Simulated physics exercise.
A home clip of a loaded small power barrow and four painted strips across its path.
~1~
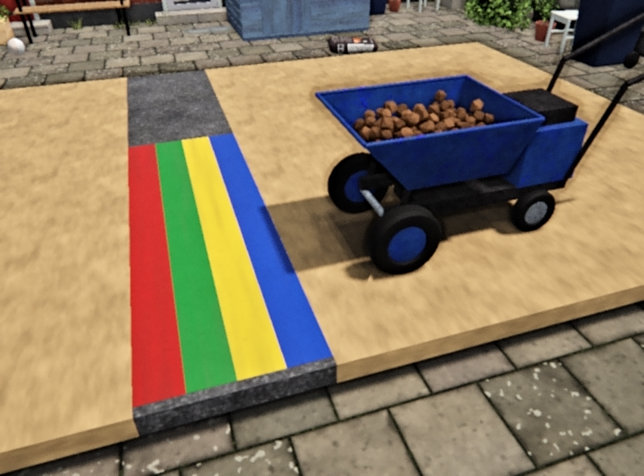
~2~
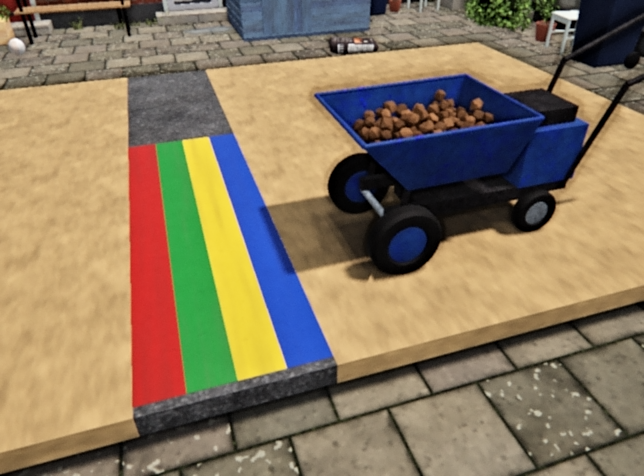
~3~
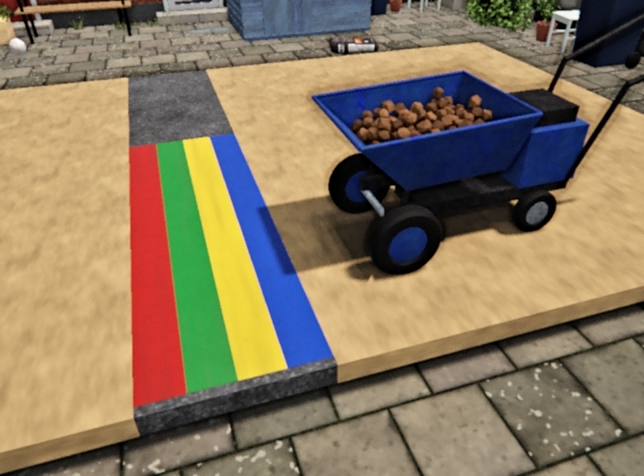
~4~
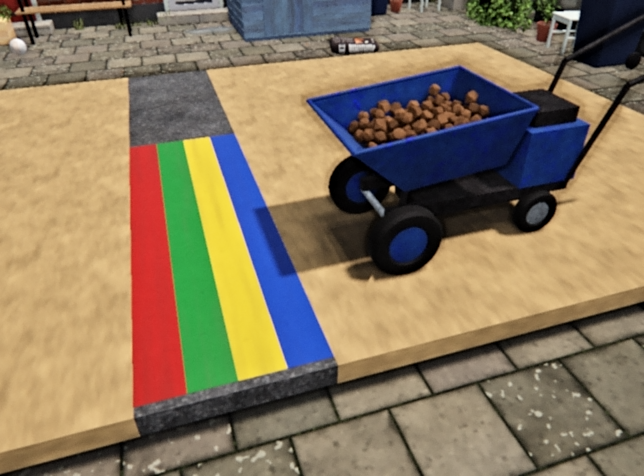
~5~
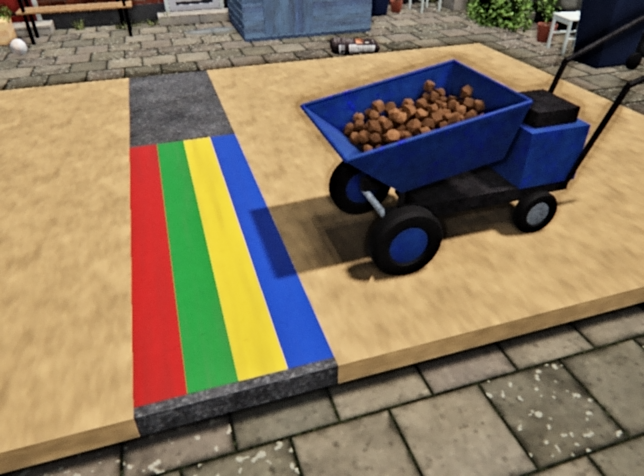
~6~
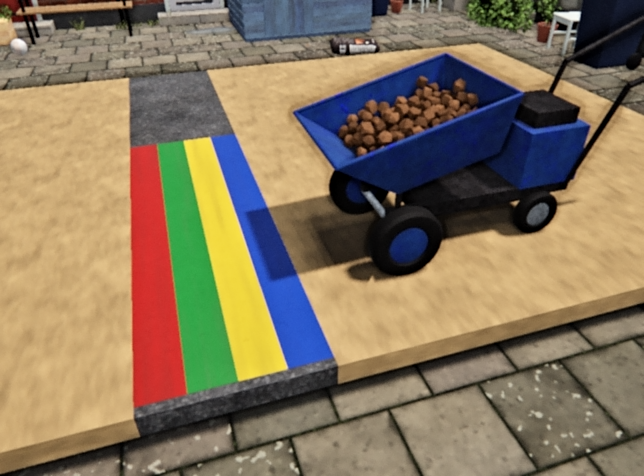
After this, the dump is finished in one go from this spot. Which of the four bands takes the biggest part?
The yellow one gets the largest share.
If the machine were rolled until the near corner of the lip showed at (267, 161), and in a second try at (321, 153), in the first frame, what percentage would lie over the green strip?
The first gives 10 %, the second 30 %.
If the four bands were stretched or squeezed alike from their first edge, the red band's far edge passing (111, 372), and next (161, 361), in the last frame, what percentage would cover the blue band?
The first gives 20 %, the second 10 %.
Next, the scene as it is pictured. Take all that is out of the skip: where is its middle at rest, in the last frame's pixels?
Close to (222, 268).
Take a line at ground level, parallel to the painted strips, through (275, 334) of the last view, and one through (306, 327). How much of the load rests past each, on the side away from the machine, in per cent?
The first gives 60 %, the second 80 %.
Soon, skip tipped steeply; all in the skip.
A while on, skip tipped right over; about two thirds in the skip; a small part over the blue strip; about a quarter over the yellow strip; a stray few over the green strip.
Towards the end, skip tipped right over; about a quarter in the skip; a small part over the blue strip; about a third over the yellow strip; about a quarter over the green strip; a small part over the red strip; a small part off the paint.
Finally, skip tipped right over; about a quarter in the skip; a small part over the blue strip; about a third over the yellow strip; about a quarter over the green strip; a small part over the red strip; a small part off the paint.
